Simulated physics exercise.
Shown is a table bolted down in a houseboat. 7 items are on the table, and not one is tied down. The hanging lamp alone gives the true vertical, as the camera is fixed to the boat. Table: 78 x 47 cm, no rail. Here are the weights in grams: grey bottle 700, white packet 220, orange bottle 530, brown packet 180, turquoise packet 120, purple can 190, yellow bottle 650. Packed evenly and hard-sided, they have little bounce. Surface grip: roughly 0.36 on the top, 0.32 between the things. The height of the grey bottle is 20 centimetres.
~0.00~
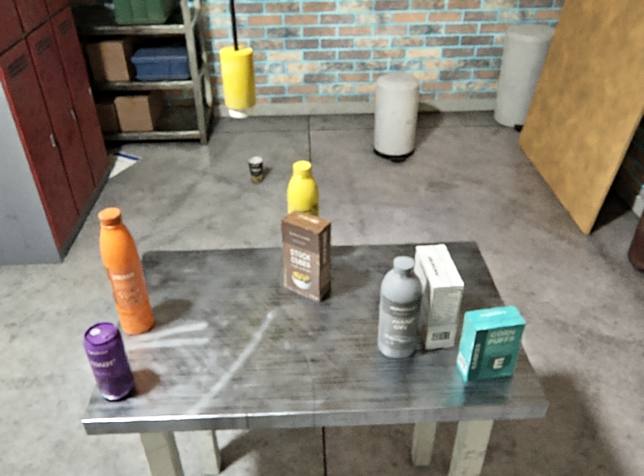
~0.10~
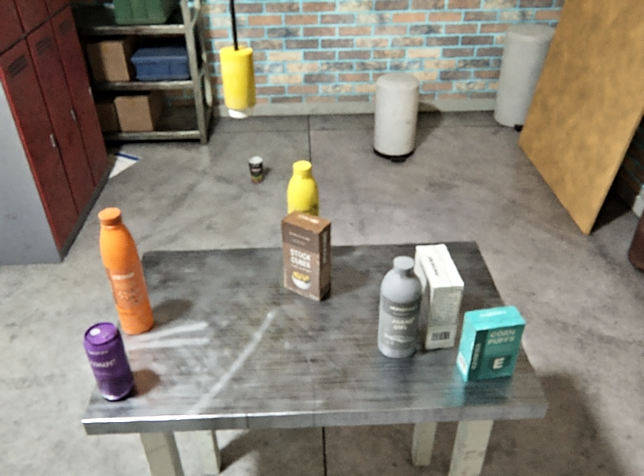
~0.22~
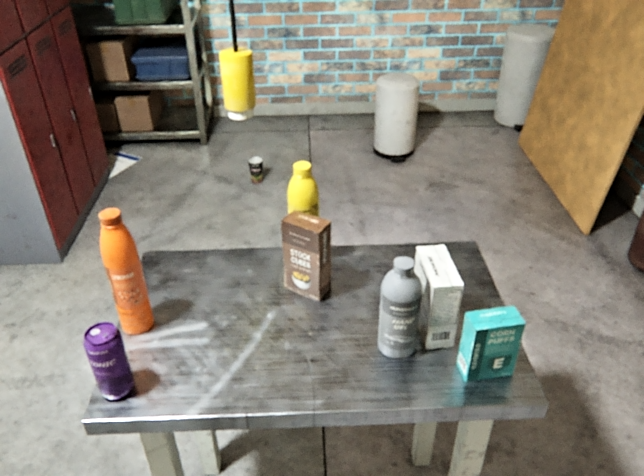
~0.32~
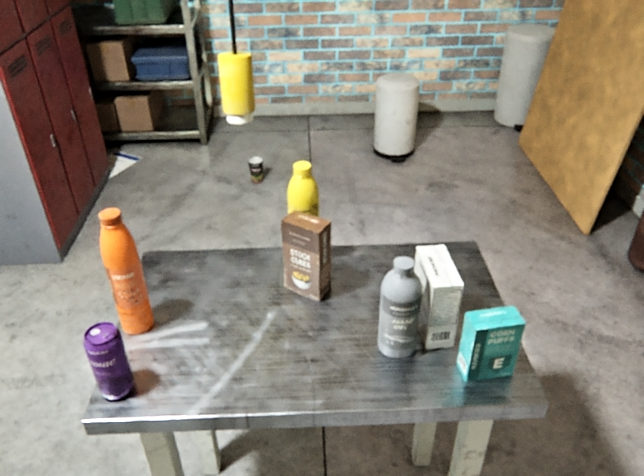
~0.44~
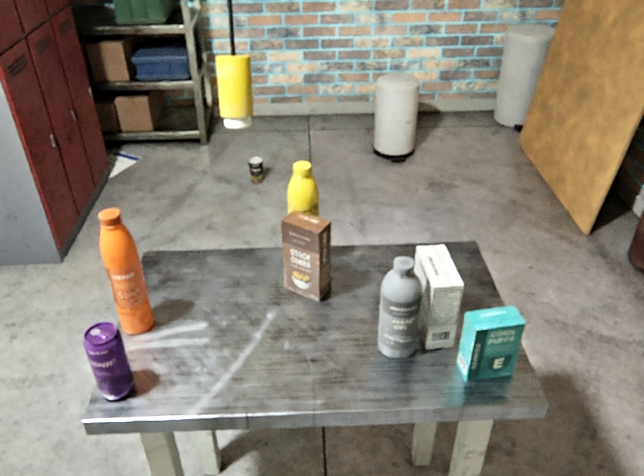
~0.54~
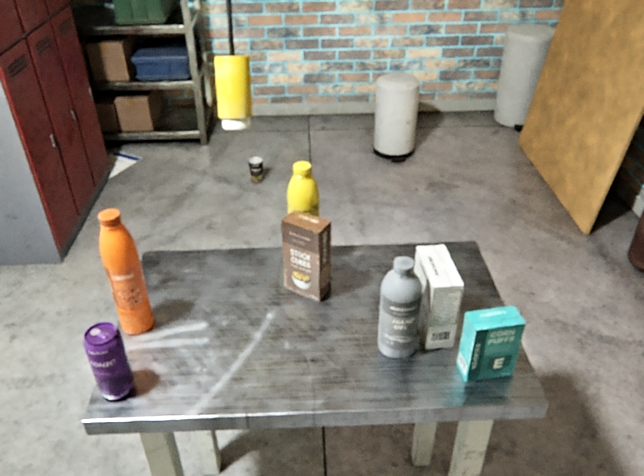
Yellow hanging lamp swinging slightly towards the viewer beyond a metal-topped table, where bottles, packets and a purple can stay still.
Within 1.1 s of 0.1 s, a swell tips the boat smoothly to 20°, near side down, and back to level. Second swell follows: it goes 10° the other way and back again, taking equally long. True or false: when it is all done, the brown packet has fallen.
True.
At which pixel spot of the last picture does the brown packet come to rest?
Roughly at pixel (276, 313).
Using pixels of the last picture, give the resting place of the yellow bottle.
Roughly pixel (342, 302).
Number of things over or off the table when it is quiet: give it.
The number here is 4.
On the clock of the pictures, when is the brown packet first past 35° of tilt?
I'd say around the 1.0 s mark.
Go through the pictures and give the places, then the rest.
The first frame shows boat level; brown packet (307, 256); grey bottle (400, 306).
The second frame shows boat level; orange bottle (125, 273); turquoise packet (490, 345).
The third frame shows boat heeled 2°, near side down; purple can (110, 362).
The fourth frame shows boat heeled 7°, near side down; grey bottle (400, 306); white packet (435, 297).
The fifth frame shows boat heeled 14°, near side down; orange bottle (125, 273); turquoise packet (490, 345).
The sixth frame shows boat heeled 18°, near side down; brown packet (307, 256); purple can (110, 362).
By 1.04 s, boat heeled 4°, near side down; purple can now off the table; brown packet rocked 35° off its seat near (292, 271); orange bottle rocked 65° off its seat.
By 1.34 s, boat heeled 2°, far side down; brown packet on its side near (276, 313); orange bottle on its side; yellow bottle on its side.
By 2.74 s, boat level; orange bottle now off the table; brown packet on its side near (276, 313); yellow bottle on its side.
When it is over (3.8 s), off the table and tipped over, orange bottle; off the table but upright, purple can; lying over on the table, brown packet and yellow bottle; the other 3 within 5 cm of the start. In the last view, brown packet near (276, 313).
